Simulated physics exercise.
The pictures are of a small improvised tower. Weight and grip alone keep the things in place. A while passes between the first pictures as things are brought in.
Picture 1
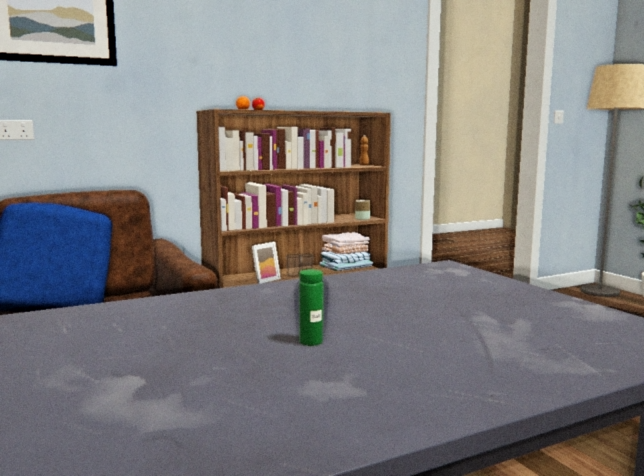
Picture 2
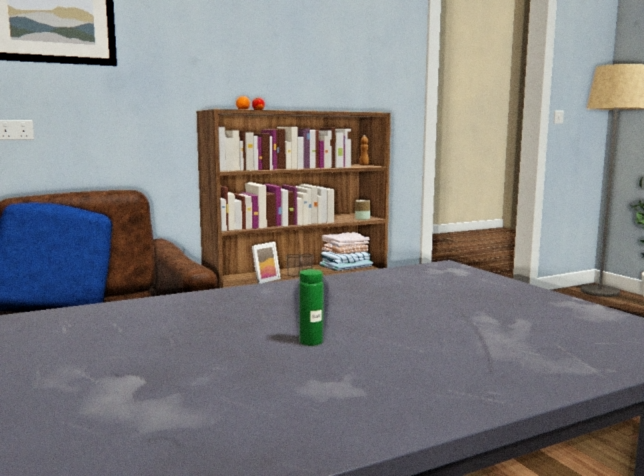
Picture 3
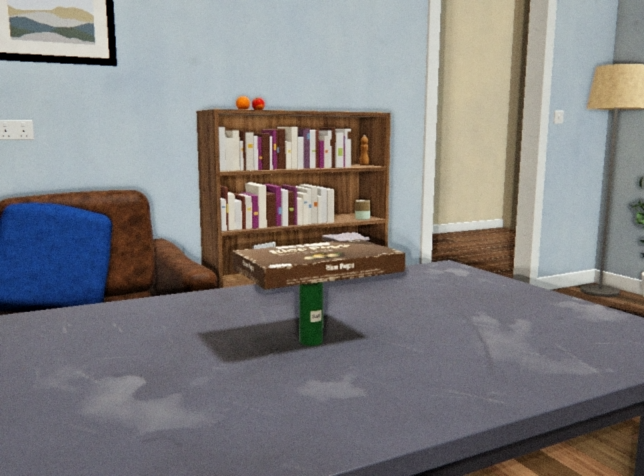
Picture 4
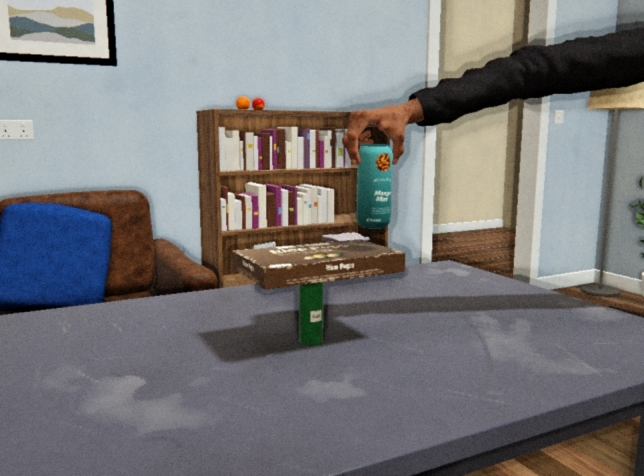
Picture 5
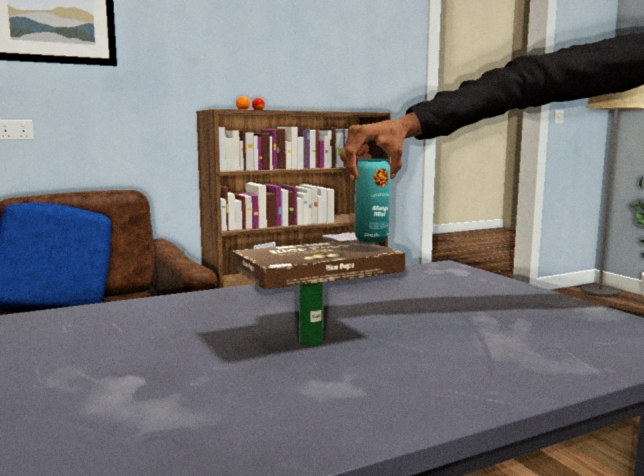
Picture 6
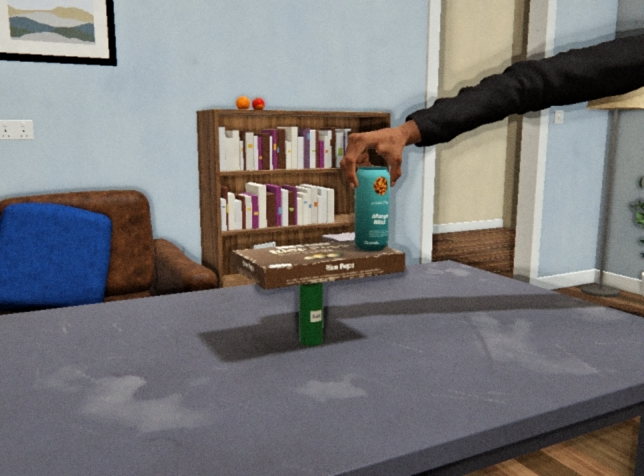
A brown packet appeared flat on top of the green bottle on the table, and then a hand reached in from the right, lowered a turquoise can onto its right end and kept holding it.
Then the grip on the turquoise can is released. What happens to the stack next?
Fails to stand.
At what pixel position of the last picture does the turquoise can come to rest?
Look around (449, 313) in the final frame.
Then, 0.30 s later than the last frame, turquoise can now fallen; brown packet tilted by 42°.
Then, 0.50 s later than the last frame, brown packet on its side.
Then, 0.90 s later than the last frame, brown packet now fallen.
When it is over, fallen, brown packet and turquoise can; green shaker as before. End places, in pixels of the last picture, turquoise can near (450, 313). The stack comes apart.
